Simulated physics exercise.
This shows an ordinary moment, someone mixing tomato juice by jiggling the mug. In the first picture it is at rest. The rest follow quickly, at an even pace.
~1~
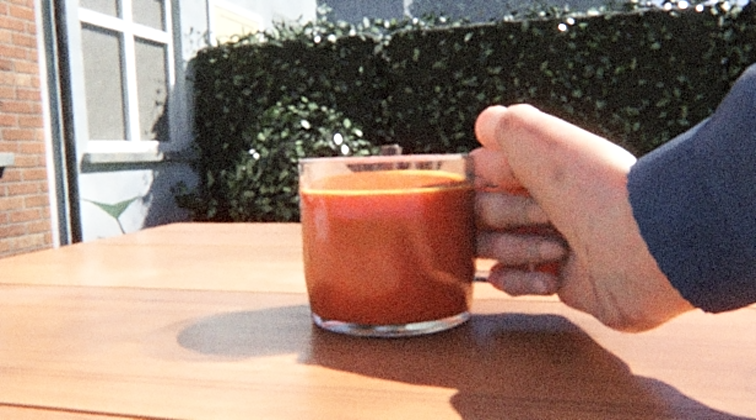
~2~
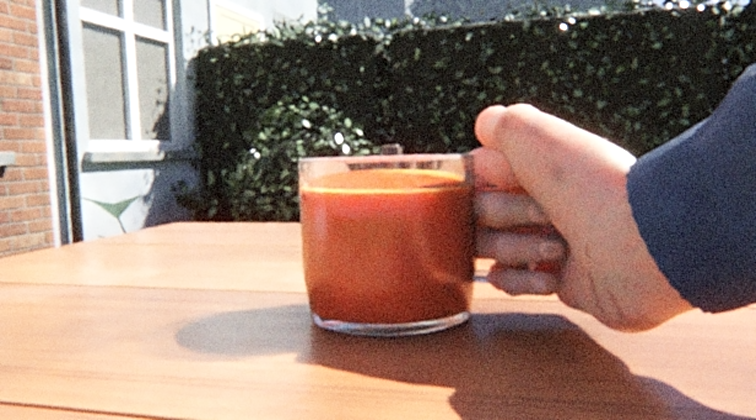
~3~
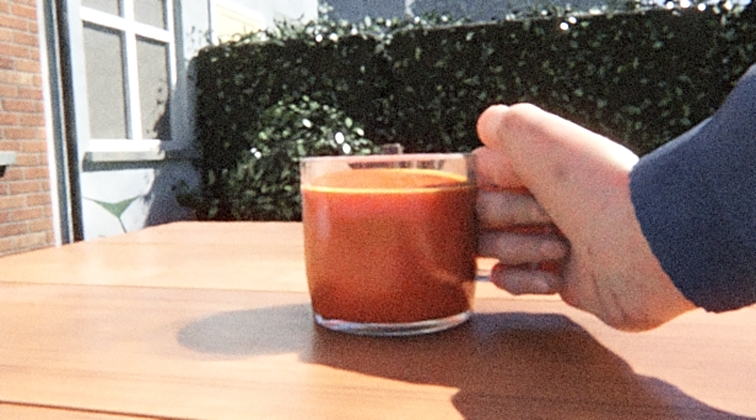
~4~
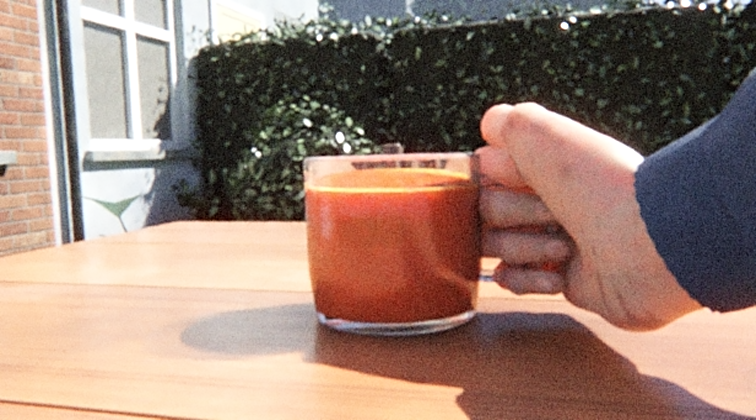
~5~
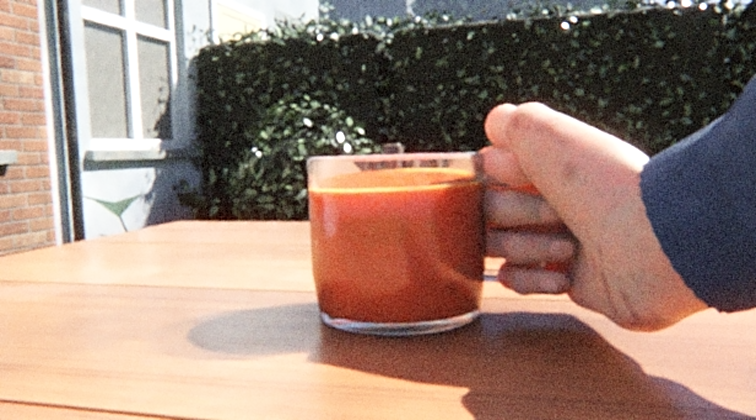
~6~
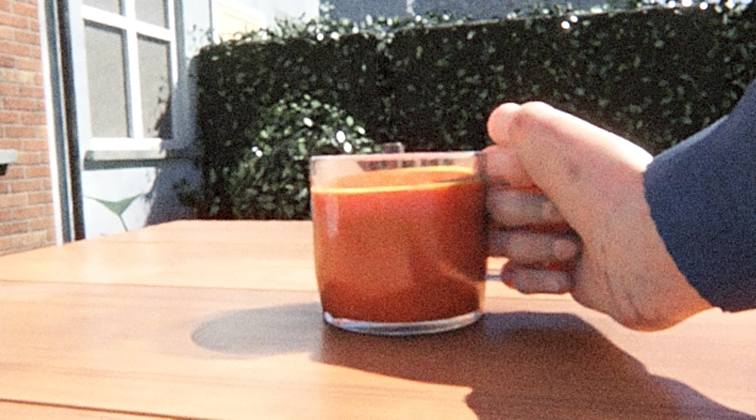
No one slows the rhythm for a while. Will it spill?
Most likely there will be nothing on the outside.
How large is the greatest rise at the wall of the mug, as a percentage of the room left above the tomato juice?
About 20 percent.
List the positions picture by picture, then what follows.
In the first frame, mug (389, 231) about three quarters full; at rest.
In the second frame, mug about three quarters full, surface at (387, 187); surface about level.
In the third frame, mug (390, 230) about three quarters full; surface about level.
In the fourth frame, mug about three quarters full, surface at (393, 186); surface about level.
In the fifth frame, mug (398, 230) about three quarters full; surface about level.
In the sixth frame, mug about three quarters full, surface at (399, 185); surface about level.
Shortly, the highest wave so far stays far below the rim.
At the finish, the highest wave so far stays far below the rim; nothing has left it.
